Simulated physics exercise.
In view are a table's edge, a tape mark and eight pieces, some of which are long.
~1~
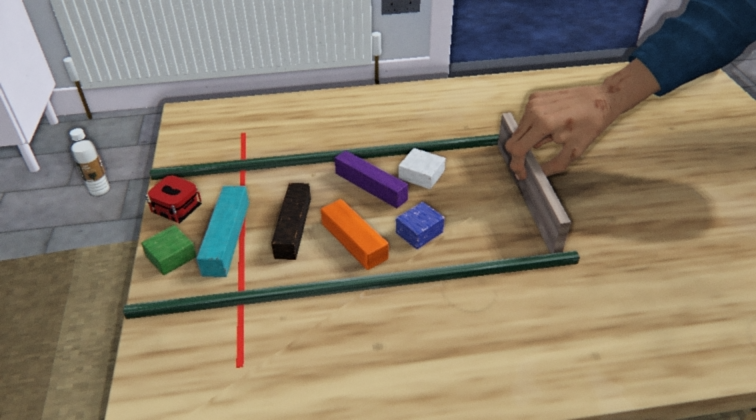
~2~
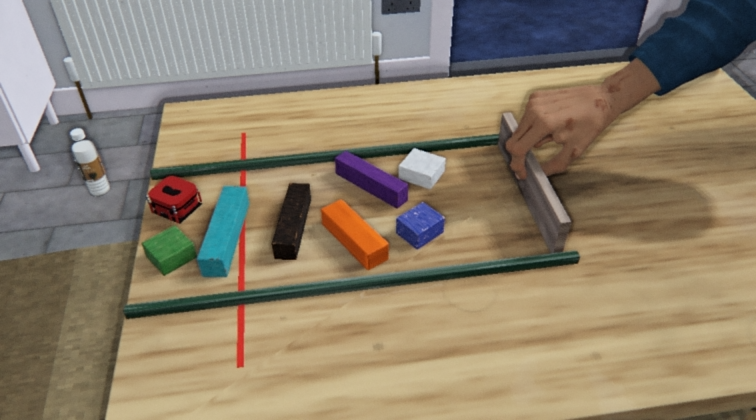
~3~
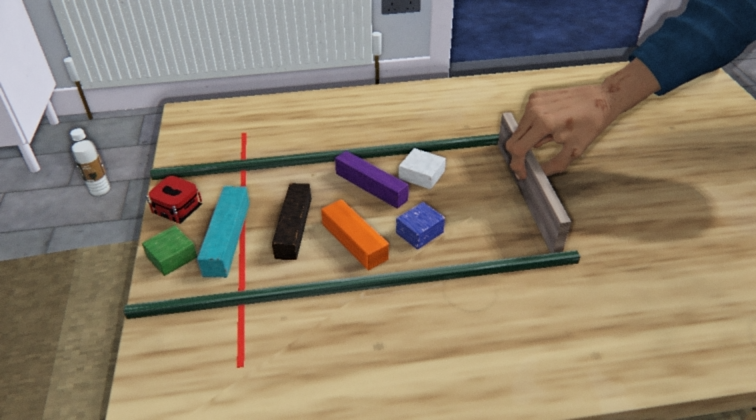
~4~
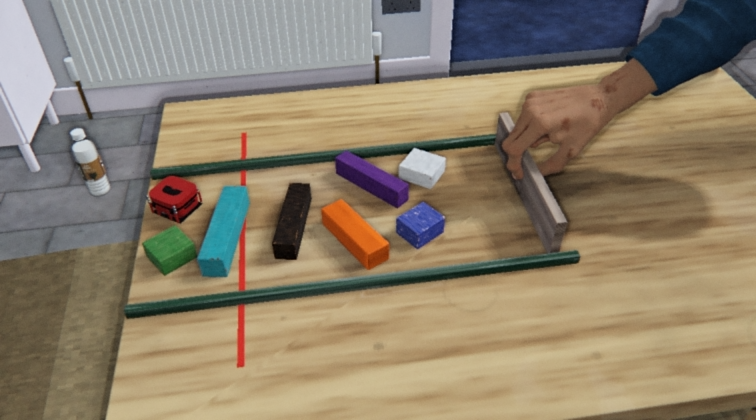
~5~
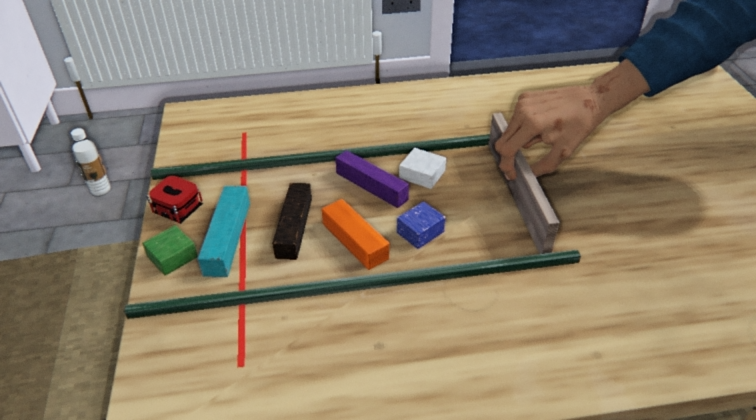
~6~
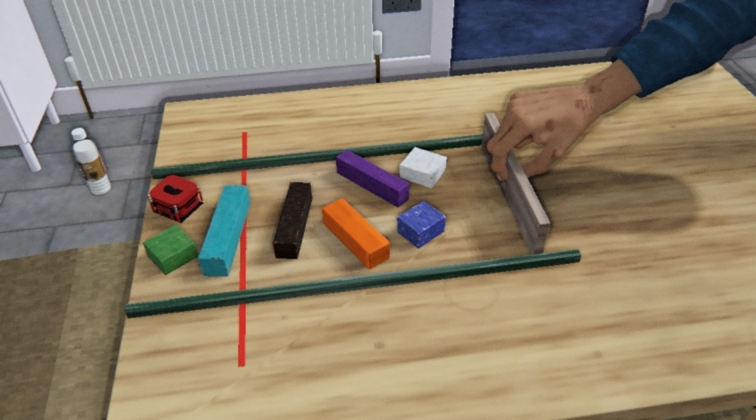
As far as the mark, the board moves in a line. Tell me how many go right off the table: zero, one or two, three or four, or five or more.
One or two go right off.
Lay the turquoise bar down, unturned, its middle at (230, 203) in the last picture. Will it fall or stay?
Result: It does not come off.
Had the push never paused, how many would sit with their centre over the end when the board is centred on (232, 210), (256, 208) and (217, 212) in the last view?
Respectively 3, 2 and 3.
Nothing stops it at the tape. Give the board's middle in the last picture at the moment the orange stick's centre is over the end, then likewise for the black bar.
(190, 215) and then (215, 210), give or take.
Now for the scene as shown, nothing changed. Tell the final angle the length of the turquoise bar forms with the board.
I'd estimate about 0 degrees.
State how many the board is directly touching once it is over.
The count comes out at 3.
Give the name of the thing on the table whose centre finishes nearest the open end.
Answer: The turquoise bar.
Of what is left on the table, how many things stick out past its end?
Answer: 1.
A little later, none off yet; red case at rest near (176, 199); green block at rest near (171, 250); turquoise bar at rest near (226, 229).
Next, none off yet; red case shifted a little near (160, 197); green block shifted about its own width near (147, 251); turquoise bar shifted a little near (185, 235).
When it is over, the number that fall off is one or two; down, green block and red case.
